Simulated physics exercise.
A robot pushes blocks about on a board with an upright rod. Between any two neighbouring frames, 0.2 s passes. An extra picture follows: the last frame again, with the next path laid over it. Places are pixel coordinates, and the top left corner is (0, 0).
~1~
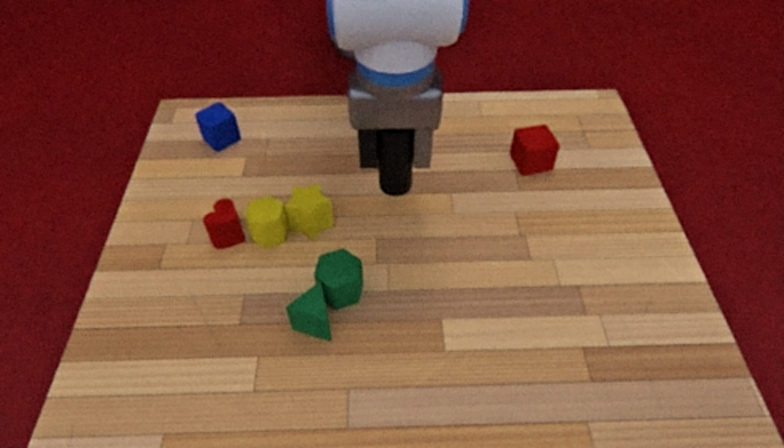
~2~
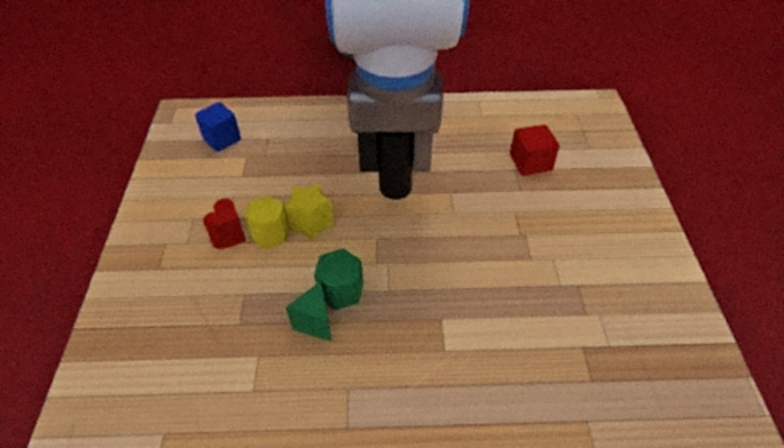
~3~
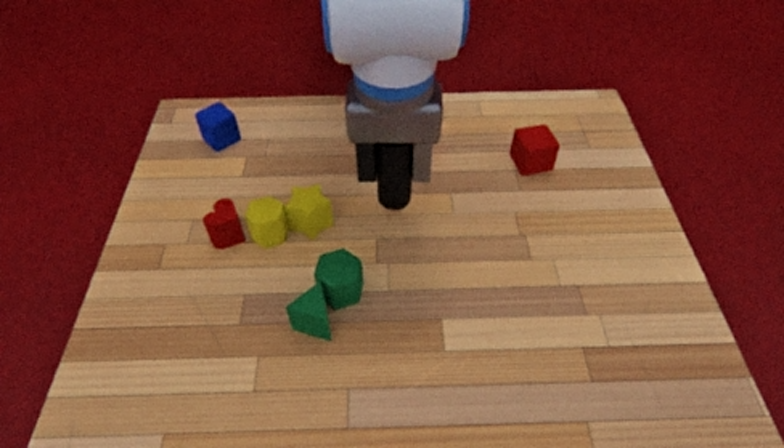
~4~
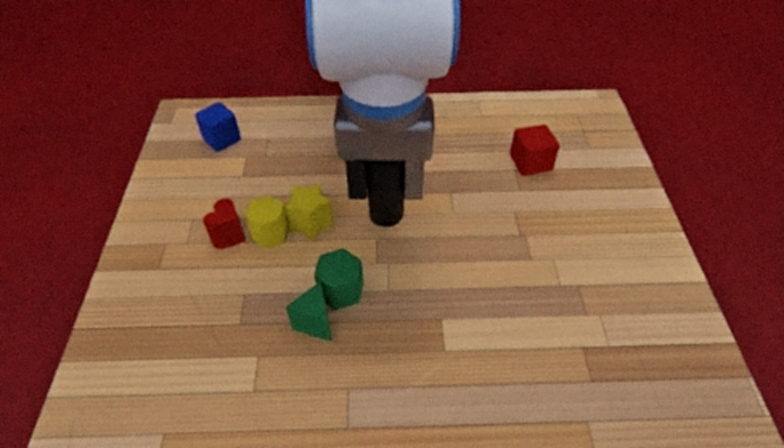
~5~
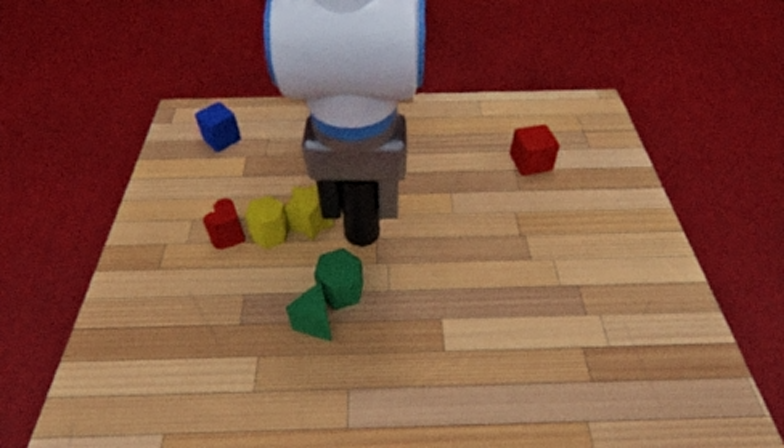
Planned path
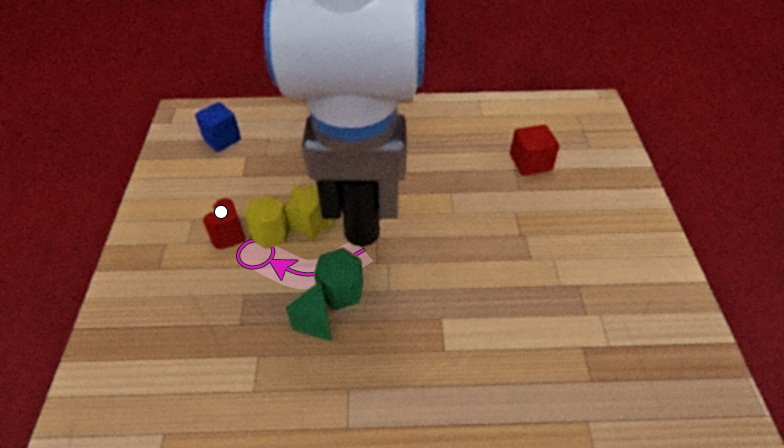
We see a robot arm with a dark rod above a wooden board scattered with red, blue, yellow and green blocks. The rod moves slightly toward the viewer, then drifts left near the yellow and green blocks, which stay still.
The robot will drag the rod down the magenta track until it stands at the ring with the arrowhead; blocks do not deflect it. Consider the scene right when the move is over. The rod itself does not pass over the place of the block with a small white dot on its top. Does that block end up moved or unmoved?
It is untouched.
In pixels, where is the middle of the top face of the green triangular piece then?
When the path ends, it will be at (304, 322).
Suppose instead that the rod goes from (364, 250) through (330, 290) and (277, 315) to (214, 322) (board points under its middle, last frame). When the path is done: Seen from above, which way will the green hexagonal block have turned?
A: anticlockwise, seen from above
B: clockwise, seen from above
A
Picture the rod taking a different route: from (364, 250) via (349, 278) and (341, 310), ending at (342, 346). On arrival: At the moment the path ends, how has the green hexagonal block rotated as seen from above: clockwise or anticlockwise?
Viewed from the top, it goes clockwise.
Path on the board, from (364, 250) over (329, 269) and (289, 270) to (256, 253); the dot is on the red heart block.
What follows on the original path. One third of the way, rod at (325, 254); green triangular piece at (304, 320); green hexagonal block at (327, 280), turned 30° anticlockwise.
Two thirds of the way, rod at (284, 254); green triangular piece at (304, 322), turned 15° clockwise; green hexagonal block at (322, 282), turned 50° anticlockwise.
At the end, rod at (251, 238); red heart block in place; yellow hexagonal block at (258, 203), turned 35° clockwise; green triangular piece at (304, 322), turned 15° clockwise; green hexagonal block at (322, 282), turned 50° anticlockwise.
